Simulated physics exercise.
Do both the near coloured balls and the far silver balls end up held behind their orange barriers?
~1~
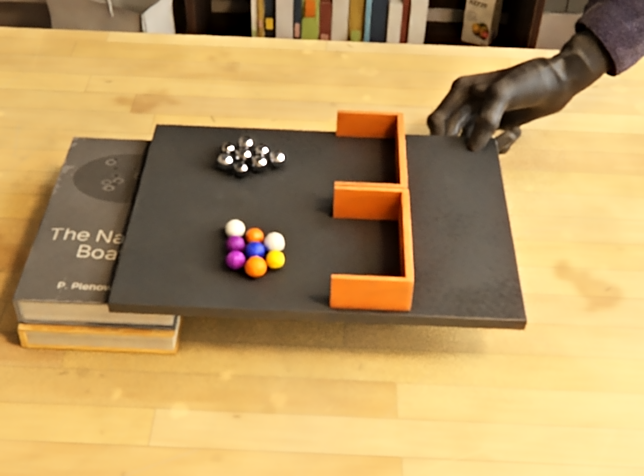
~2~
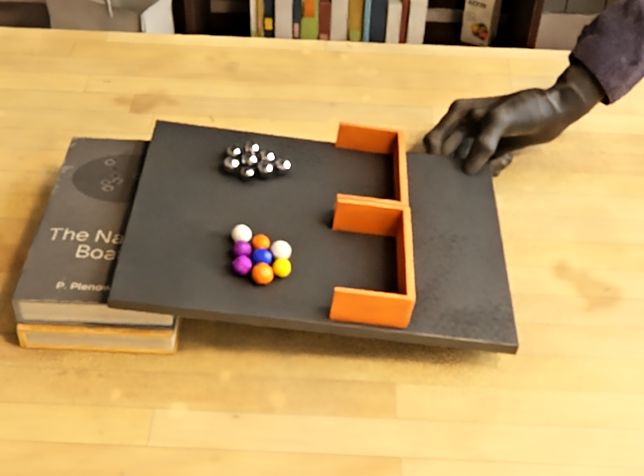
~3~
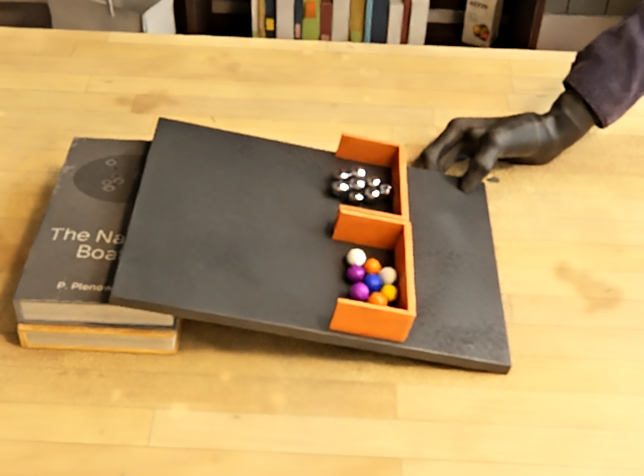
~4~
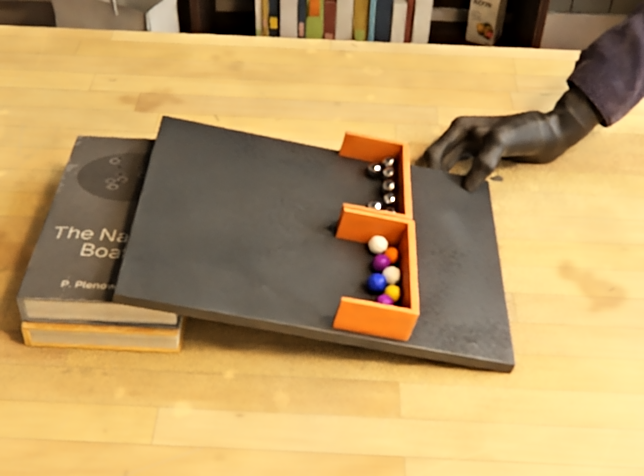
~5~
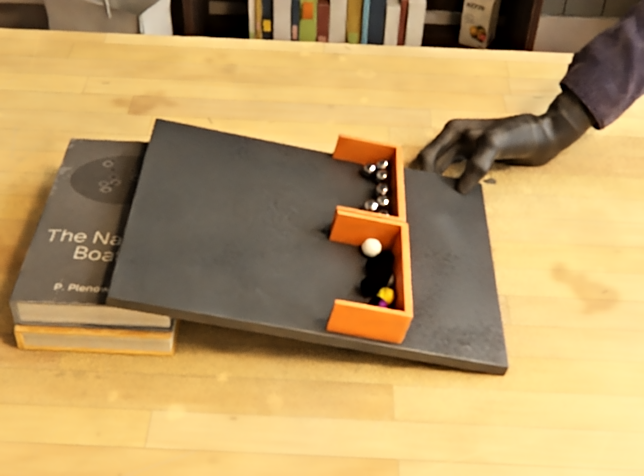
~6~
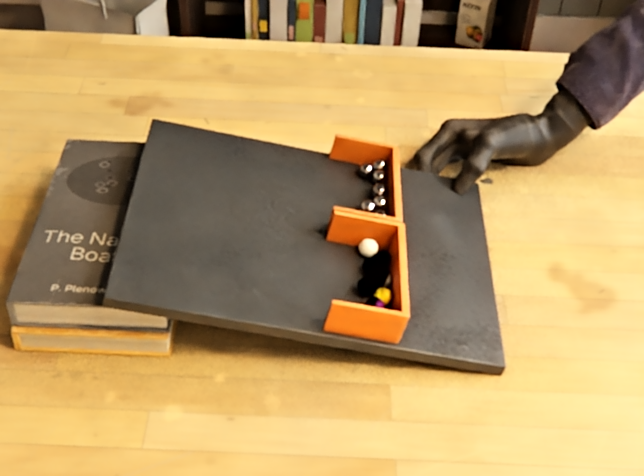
Yes, both do. The coloured balls pile up behind the near barrier and the silver balls pile up behind the far one.
